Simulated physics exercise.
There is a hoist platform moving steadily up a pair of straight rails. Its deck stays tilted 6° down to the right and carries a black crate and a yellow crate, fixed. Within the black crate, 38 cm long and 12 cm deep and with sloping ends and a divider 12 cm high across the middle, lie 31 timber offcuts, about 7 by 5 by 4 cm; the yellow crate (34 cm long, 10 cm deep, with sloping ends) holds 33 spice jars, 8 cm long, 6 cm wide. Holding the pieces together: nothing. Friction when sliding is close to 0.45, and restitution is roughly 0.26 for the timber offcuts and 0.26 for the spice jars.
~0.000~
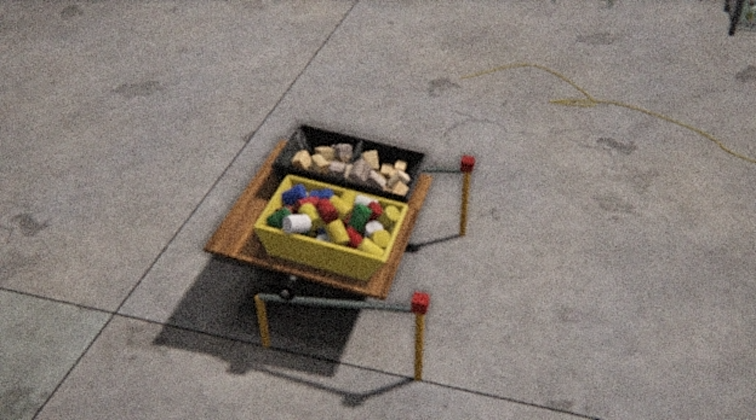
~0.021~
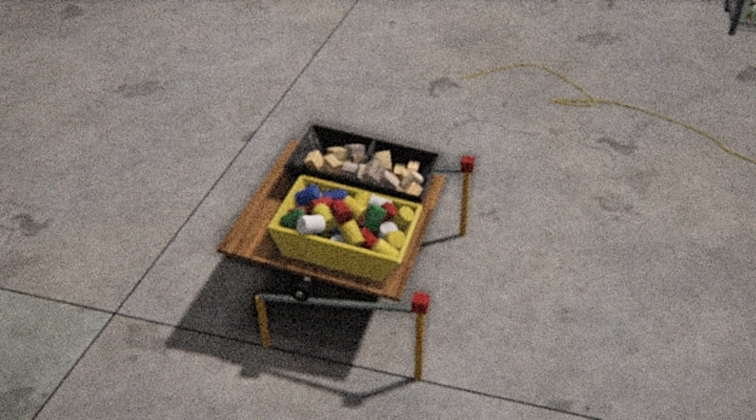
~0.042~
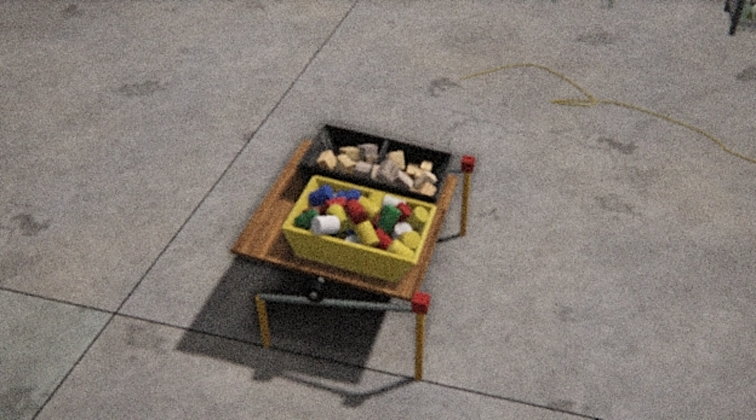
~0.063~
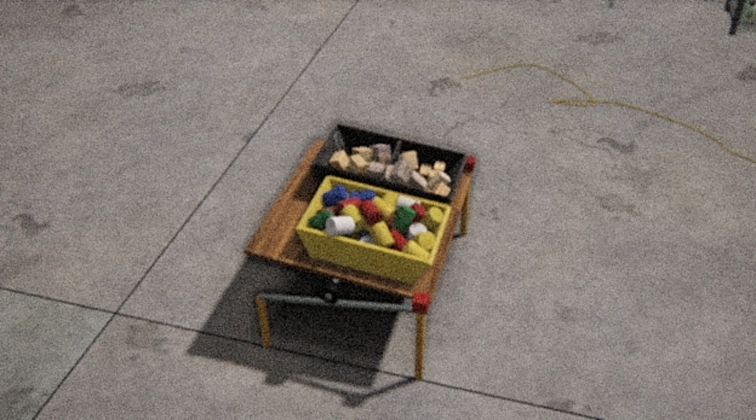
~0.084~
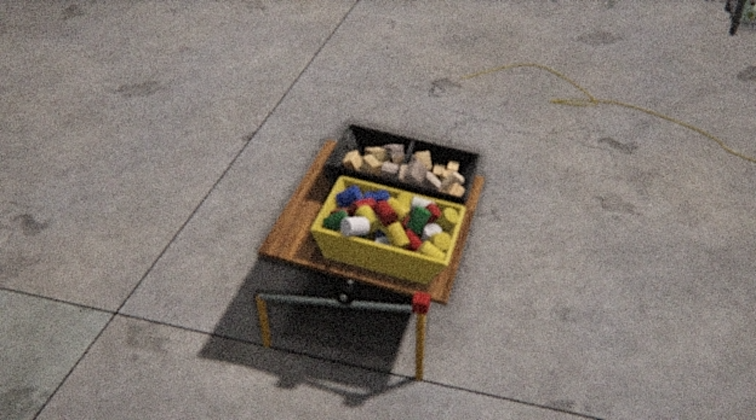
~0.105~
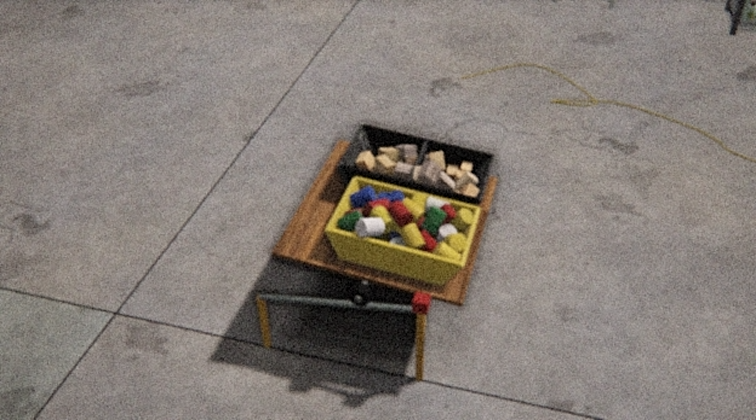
A wooden platform sits above a grey concrete floor with dark seams, seen from above at an angle, with a yellow cord lying at the upper right. It carries a black crate of pale wooden pieces behind a yellow crate of colourful small jars, beside grey rails on orange legs with red end blocks. The platform slides steadily rightward along the rails, both crates riding with it, while the view stays still.
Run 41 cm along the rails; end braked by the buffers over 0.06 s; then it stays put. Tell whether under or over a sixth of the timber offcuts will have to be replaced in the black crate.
Spillage: Smaller than one sixth.
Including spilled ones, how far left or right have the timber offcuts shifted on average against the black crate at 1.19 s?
Rightwards, roughly 4 cm.
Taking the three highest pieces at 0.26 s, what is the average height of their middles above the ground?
About 64 cm.
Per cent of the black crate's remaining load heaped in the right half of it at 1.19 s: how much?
60 percent, give or take.
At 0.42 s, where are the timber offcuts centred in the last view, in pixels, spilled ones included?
Roughly (477, 185).
After 0.14 s, the buffers are touched.
After 0.26 s, the black crate has all 31 and the yellow crate is down by 2 of 33.
After 0.42 s, the black crate is down by 1 of 31 and the yellow crate is down by 8 of 33.
After 0.64 s, the black crate is down by 1 of 31 and the yellow crate is down by 10 of 33.
Final count (at 1.19 s), the black crate is down by 1 of 31 and the yellow crate is down by 10 of 33. Asked share, 1 of 31, 3 per cent.
